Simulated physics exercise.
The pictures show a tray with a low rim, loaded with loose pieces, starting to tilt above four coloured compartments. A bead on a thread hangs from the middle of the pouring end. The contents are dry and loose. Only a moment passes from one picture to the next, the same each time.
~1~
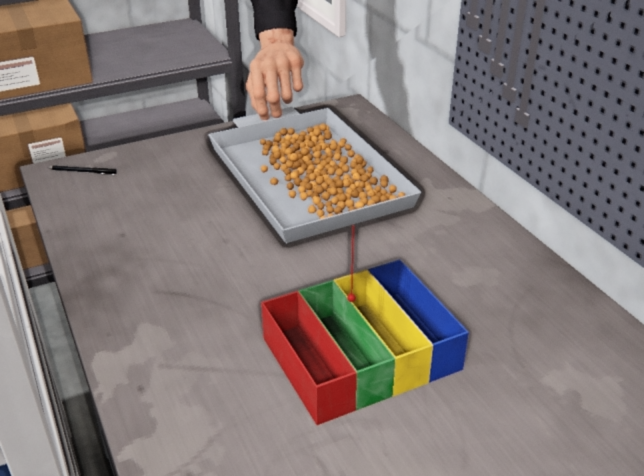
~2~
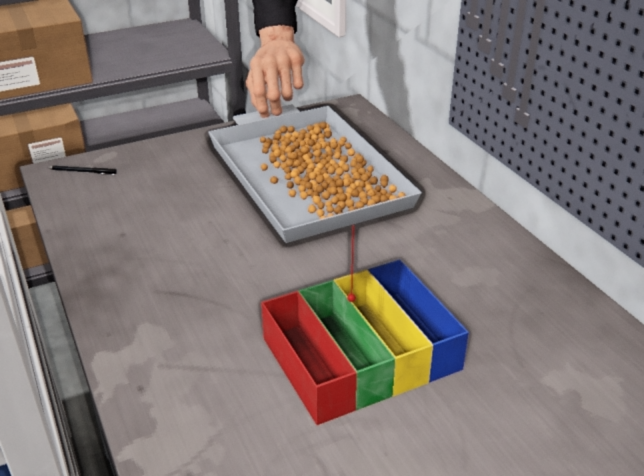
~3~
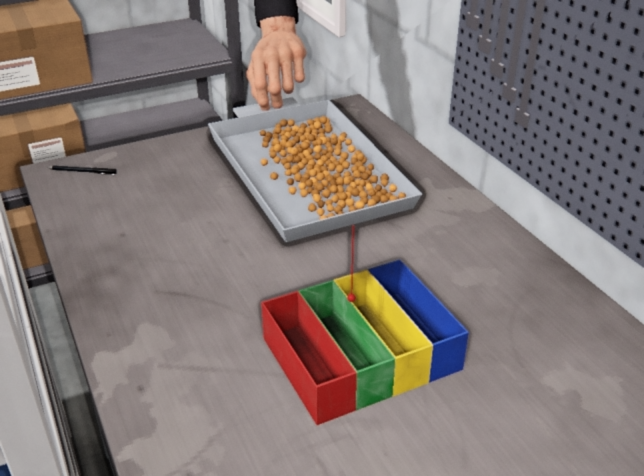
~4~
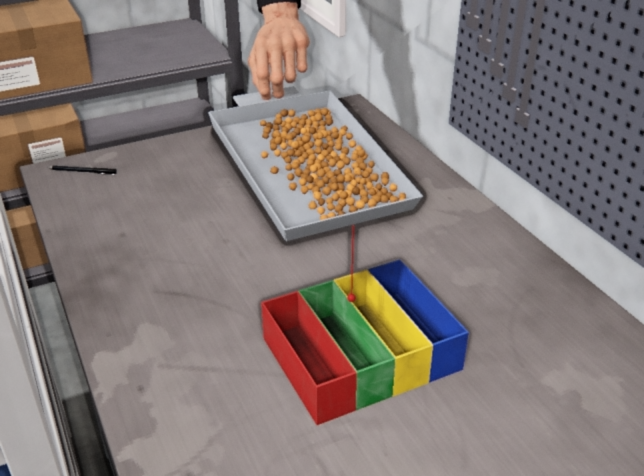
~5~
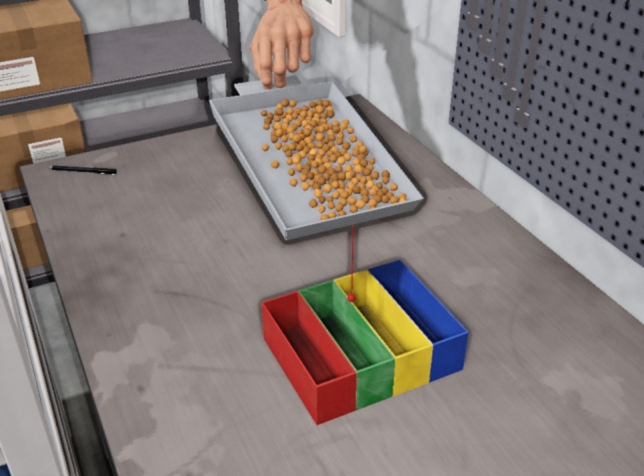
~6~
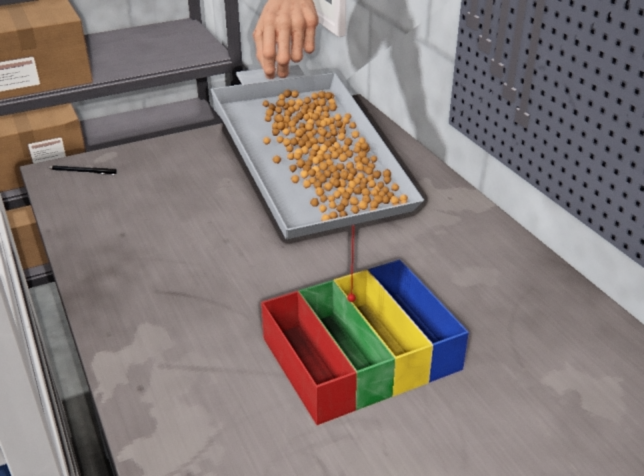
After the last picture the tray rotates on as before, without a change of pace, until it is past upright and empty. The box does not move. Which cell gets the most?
It favours the blue compartment.
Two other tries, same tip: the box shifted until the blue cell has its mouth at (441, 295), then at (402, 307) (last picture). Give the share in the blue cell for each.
First some 20, then 40 per cent.
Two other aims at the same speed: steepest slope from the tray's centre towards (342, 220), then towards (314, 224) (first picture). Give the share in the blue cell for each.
First some 20, then 0 per cent.
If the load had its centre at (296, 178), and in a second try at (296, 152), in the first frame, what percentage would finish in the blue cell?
First some 40, then 40 per cent.
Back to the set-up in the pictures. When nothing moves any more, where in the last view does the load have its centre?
At about (418, 356).
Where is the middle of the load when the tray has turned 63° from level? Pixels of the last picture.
Roughly at (366, 164).
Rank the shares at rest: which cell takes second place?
The runner-up: That yellow cell.
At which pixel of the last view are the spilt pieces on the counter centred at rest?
Close to (534, 389).
Just after the last frame, tray tipped steeply; almost all on the tray; just a few falling or outside the box.
A moment on, tray tipped past a quarter turn; about a tenth on the tray; roughly a quarter in the blue cell; roughly a quarter in the yellow cell; about a tenth in the green cell; just a few in the red cell; roughly a third falling or outside the box.
Further on, tray tipped past a quarter turn; roughly half in the blue cell; roughly a third in the yellow cell; about a tenth in the green cell; just a few in the red cell; about a tenth falling or outside the box.
When it is over, tray tipped past a quarter turn; roughly half in the blue cell; roughly a third in the yellow cell; about a tenth in the green cell; just a few in the red cell; about a tenth outside the box.
